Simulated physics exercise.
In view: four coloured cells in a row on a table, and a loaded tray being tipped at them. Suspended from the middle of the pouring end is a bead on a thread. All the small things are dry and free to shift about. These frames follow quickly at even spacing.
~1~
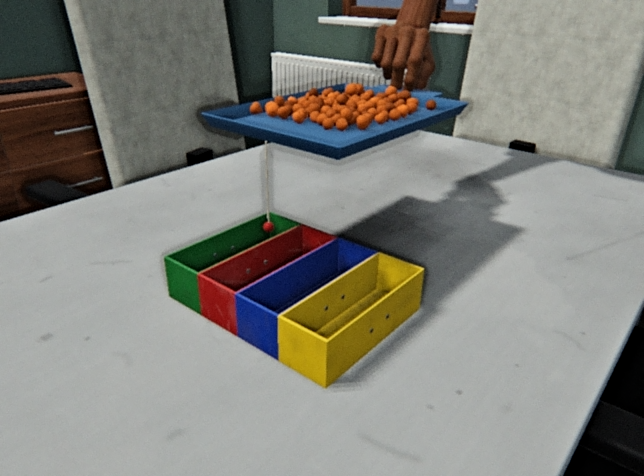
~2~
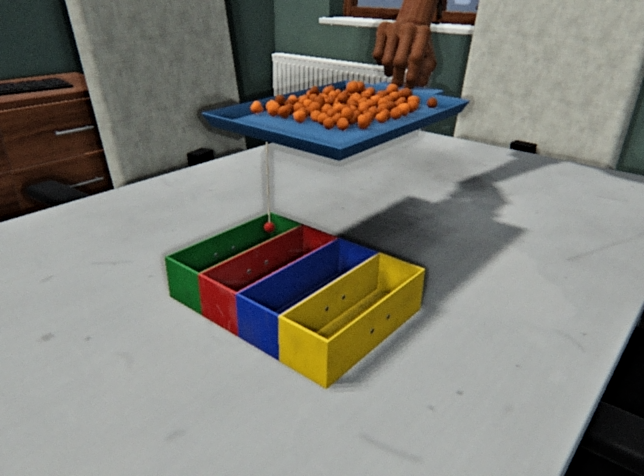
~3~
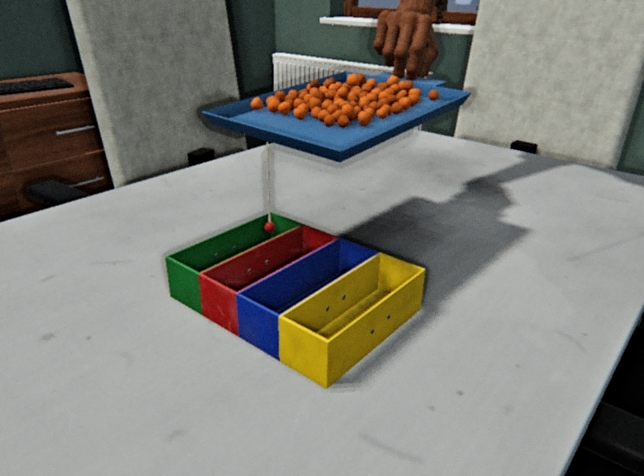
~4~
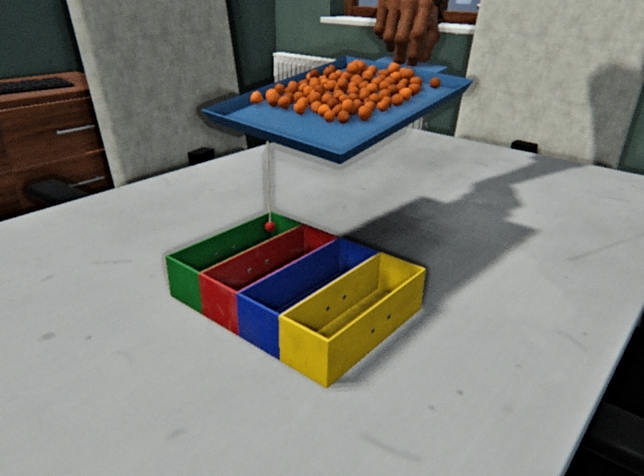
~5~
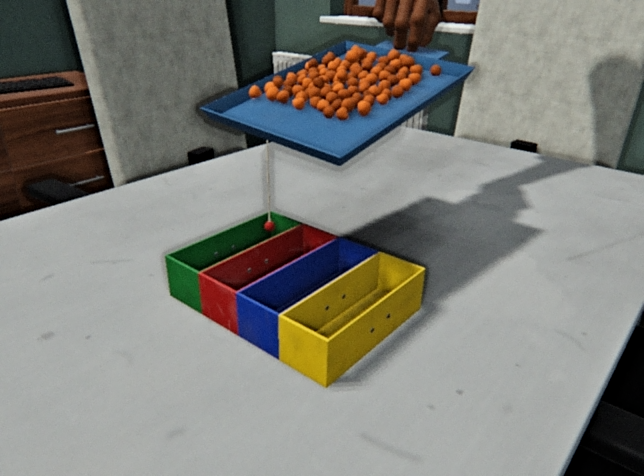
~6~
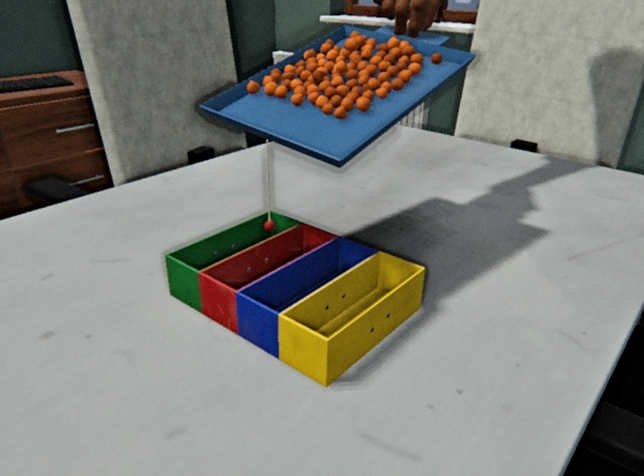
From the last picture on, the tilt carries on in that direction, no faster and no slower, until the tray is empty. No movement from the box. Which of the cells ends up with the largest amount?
The blue cell ends up with the largest amount.
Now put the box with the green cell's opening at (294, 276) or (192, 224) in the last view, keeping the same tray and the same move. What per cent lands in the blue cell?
0 % and 20 %.
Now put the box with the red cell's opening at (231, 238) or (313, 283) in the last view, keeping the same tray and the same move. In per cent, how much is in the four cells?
The first yields 70 per cent and the second 90 per cent.
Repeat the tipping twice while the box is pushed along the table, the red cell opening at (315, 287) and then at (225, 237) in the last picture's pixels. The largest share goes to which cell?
Red; the cell in yellow.
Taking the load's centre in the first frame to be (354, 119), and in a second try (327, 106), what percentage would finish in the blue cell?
Estimate: 50 % first, 40 % second.
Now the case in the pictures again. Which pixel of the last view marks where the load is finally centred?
The centre comes to rest close to (289, 311).
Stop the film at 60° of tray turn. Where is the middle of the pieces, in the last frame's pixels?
Centre estimate: (301, 185).
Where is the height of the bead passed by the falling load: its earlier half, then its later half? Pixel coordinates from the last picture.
Roughly at (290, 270) first, and then at (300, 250).
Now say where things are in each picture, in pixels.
The first picture shows corners of the pouring end (210, 113) and (339, 144), level; middle of the load (339, 106), coated peanuts; bead on its thread (269, 227); green cell (183, 281); red cell (218, 301); blue cell (257, 322); yellow cell (302, 347).
The second picture shows corners of the pouring end (211, 113) and (340, 145), level; middle of the load (340, 104).
The third picture shows corners of the pouring end (211, 111) and (340, 147), tipped barely, lowest at the right corner; middle of the load (341, 99).
The fourth picture shows corners of the pouring end (210, 109) and (340, 149), tipped a little, lowest at the right corner; middle of the load (341, 89).
The fifth picture shows corners of the pouring end (209, 107) and (339, 152), tipped a little, lowest at the right corner; middle of the load (340, 80).
The sixth picture shows corners of the pouring end (208, 105) and (339, 154), tipped clearly, lowest at the right corner; middle of the load (339, 71); green cell (184, 280); red cell (219, 299); blue cell (258, 321); yellow cell (303, 346).
Just after the last frame, tray tipped steeply; roughly half on the tray; about a tenth in the blue cell; about a tenth in the yellow cell; about a tenth in the red cell; just a few in the green cell; roughly a quarter falling or outside the box.
A moment on, tray tipped right over; roughly half in the blue cell; roughly a quarter in the red cell; roughly a quarter in the yellow cell; about a tenth in the green cell; about a tenth falling or outside the box.
Further on, tray tipped past a quarter turn; roughly half in the blue cell; roughly a quarter in the red cell; roughly a quarter in the yellow cell; about a tenth in the green cell; about a tenth falling or outside the box.
When it is over, tray tipped past a quarter turn; roughly half in the blue cell; roughly a quarter in the red cell; roughly a quarter in the yellow cell; about a tenth in the green cell; about a tenth outside the box.
